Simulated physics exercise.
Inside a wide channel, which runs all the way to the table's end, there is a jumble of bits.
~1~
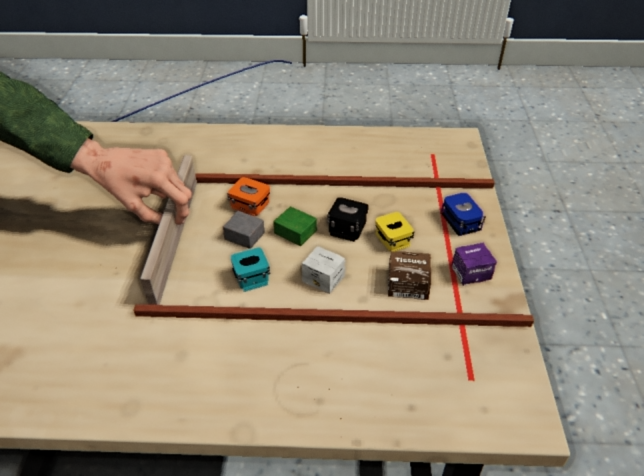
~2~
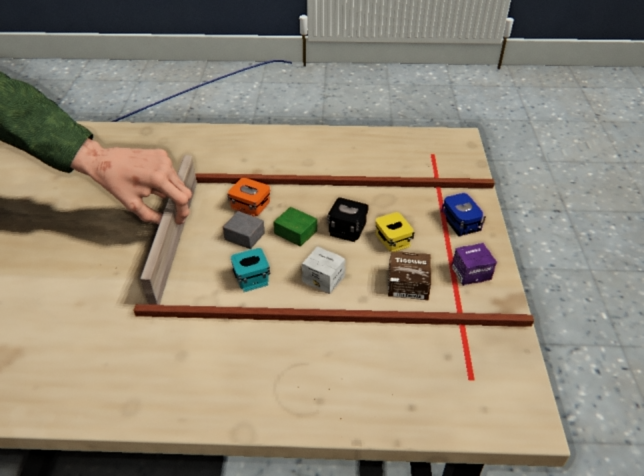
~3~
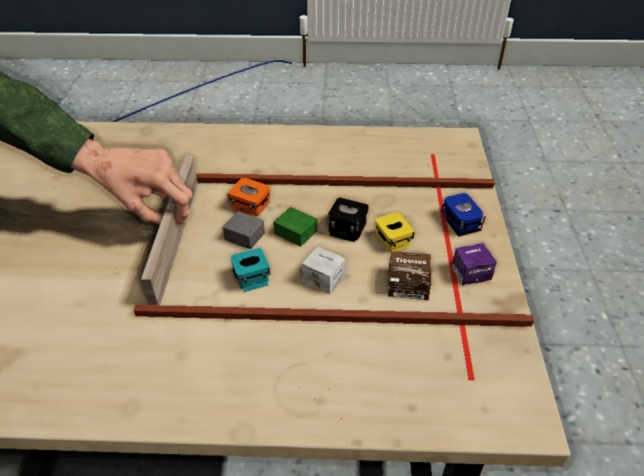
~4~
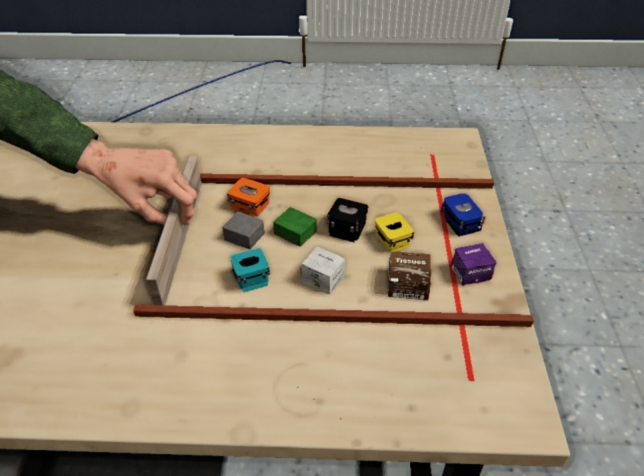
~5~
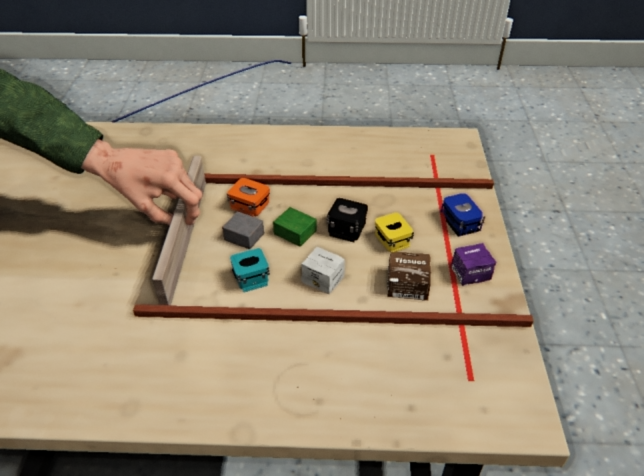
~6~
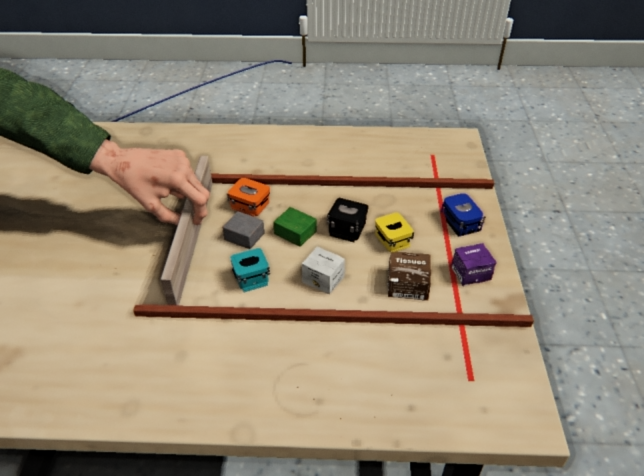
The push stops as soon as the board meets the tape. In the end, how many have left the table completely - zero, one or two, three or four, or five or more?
In the end, three or four have left it.
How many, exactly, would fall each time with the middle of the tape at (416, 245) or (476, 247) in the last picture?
The counts: 2 and 6.
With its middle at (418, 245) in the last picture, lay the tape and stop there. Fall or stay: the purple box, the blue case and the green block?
Going in order, the purple box goes off the edge, then the blue case goes off the edge, then the green block keeps its spot.
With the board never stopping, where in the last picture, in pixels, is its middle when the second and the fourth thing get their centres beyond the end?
About (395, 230), then about (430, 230).
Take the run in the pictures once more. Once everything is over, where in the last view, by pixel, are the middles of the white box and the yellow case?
They finish at roughly (505, 271) and (469, 253) respectively.
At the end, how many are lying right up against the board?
Well, it touches 4.
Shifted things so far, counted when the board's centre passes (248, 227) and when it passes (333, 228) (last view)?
I get 4 at the one place and 8 at the other.
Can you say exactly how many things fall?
The total comes to 4.
Early on, none off yet; purple box at rest near (473, 264); blue case at rest near (462, 215); brown box at rest near (409, 276).
A while later, none off yet; purple box travelled a little near (489, 265); blue case travelled a little near (475, 214); brown box travelled about its own width near (454, 276).
Finally, the number that fall off is three or four; lost, black case, brown box, blue case and purple box.
